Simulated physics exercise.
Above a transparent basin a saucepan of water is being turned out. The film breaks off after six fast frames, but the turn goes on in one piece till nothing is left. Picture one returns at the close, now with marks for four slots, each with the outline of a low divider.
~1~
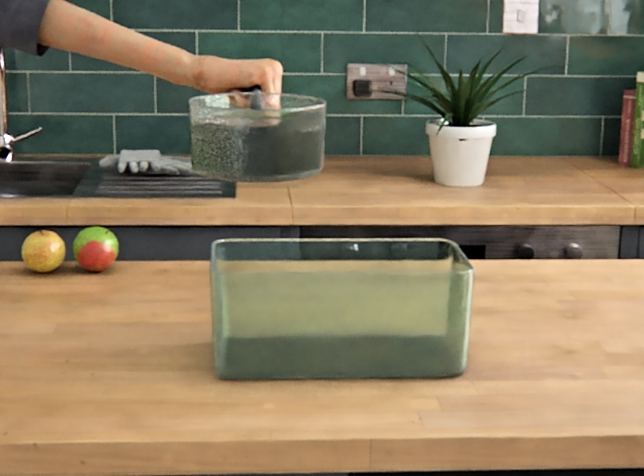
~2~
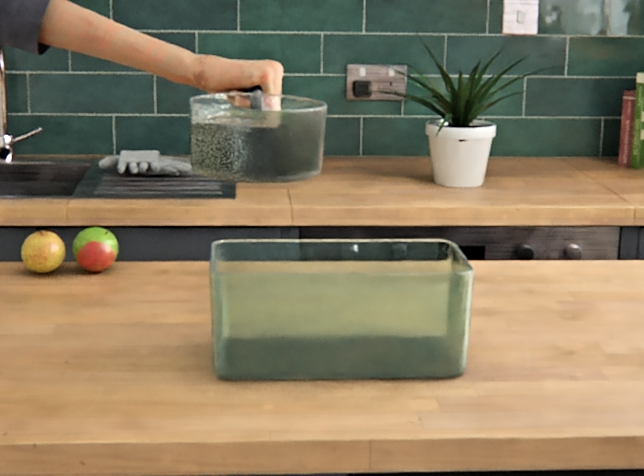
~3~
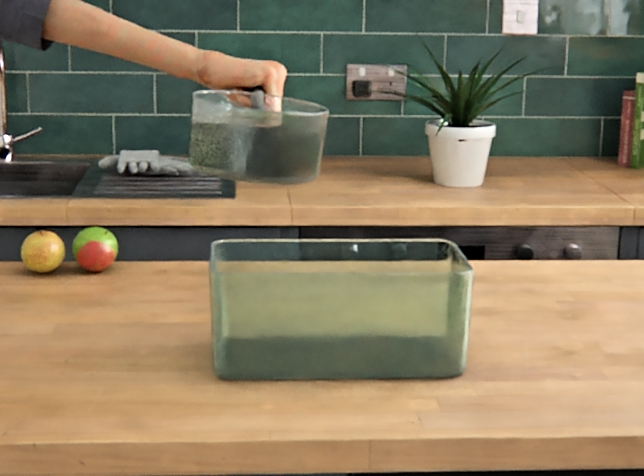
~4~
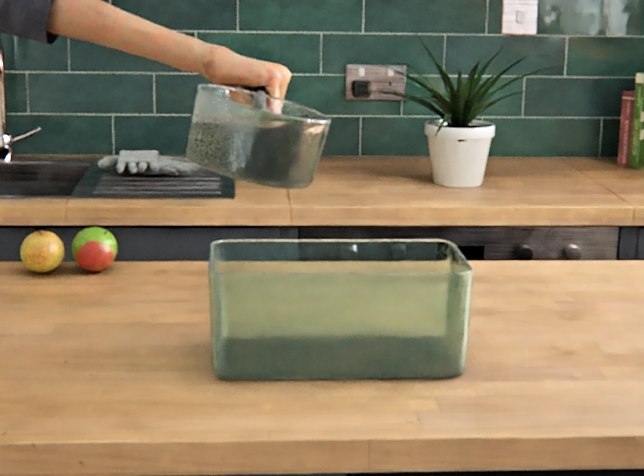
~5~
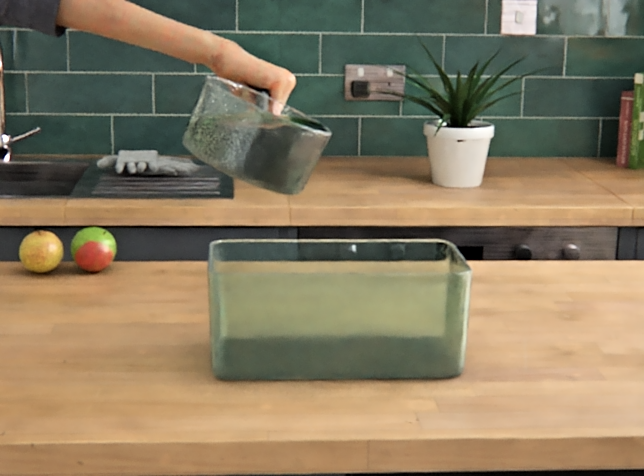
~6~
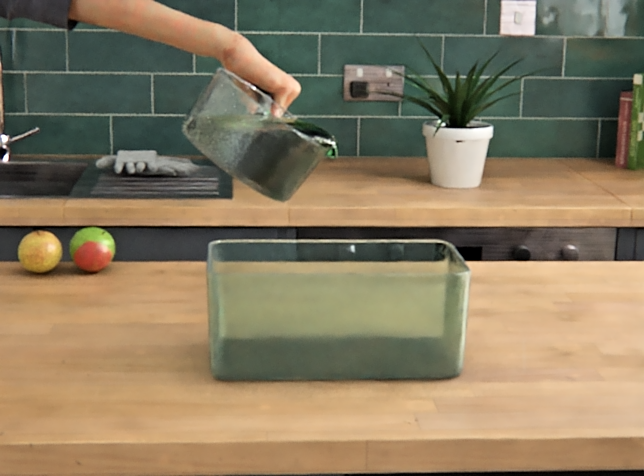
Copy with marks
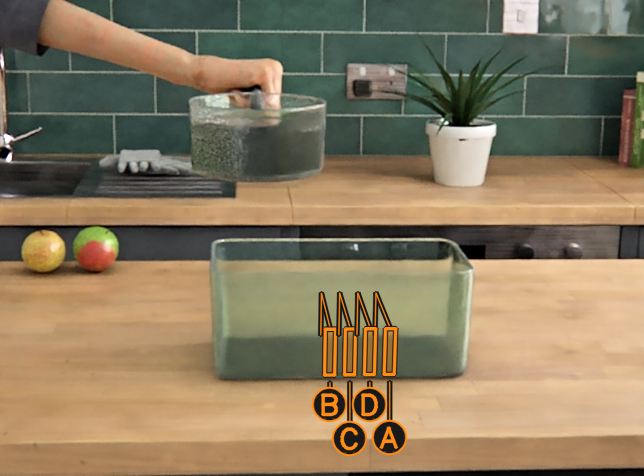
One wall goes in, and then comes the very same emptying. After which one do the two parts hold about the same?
D beats the others.
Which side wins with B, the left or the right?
More ends on the right.
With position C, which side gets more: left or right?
The right side.
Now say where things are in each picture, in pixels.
The first frame shows upright, lip at (323, 101); basin from (214, 377) to (466, 374); nothing has left yet.
The second frame shows upright, lip at (324, 104); nothing has left yet.
The third frame shows tipped about 6°, lip at (326, 109); nothing has left yet.
The fourth frame shows tipped about 14°, lip at (328, 118); nothing has left yet.
The fifth frame shows tipped about 23°, lip at (329, 131); nothing has left yet.
The sixth frame shows tipped about 35°, lip at (327, 146); water is over the lip, down to (334, 157).
On the marked copy, A at (389, 381); B at (329, 382); C at (349, 382); D at (369, 382).
With A, about 70 % ends left of the wall and 28 % right of it.
With B, about 18 % ends left of the wall and 81 % right of it.
With C, about 31 % ends left of the wall and 68 % right of it.
With D, about 49 % ends left of the wall and 50 % right of it.
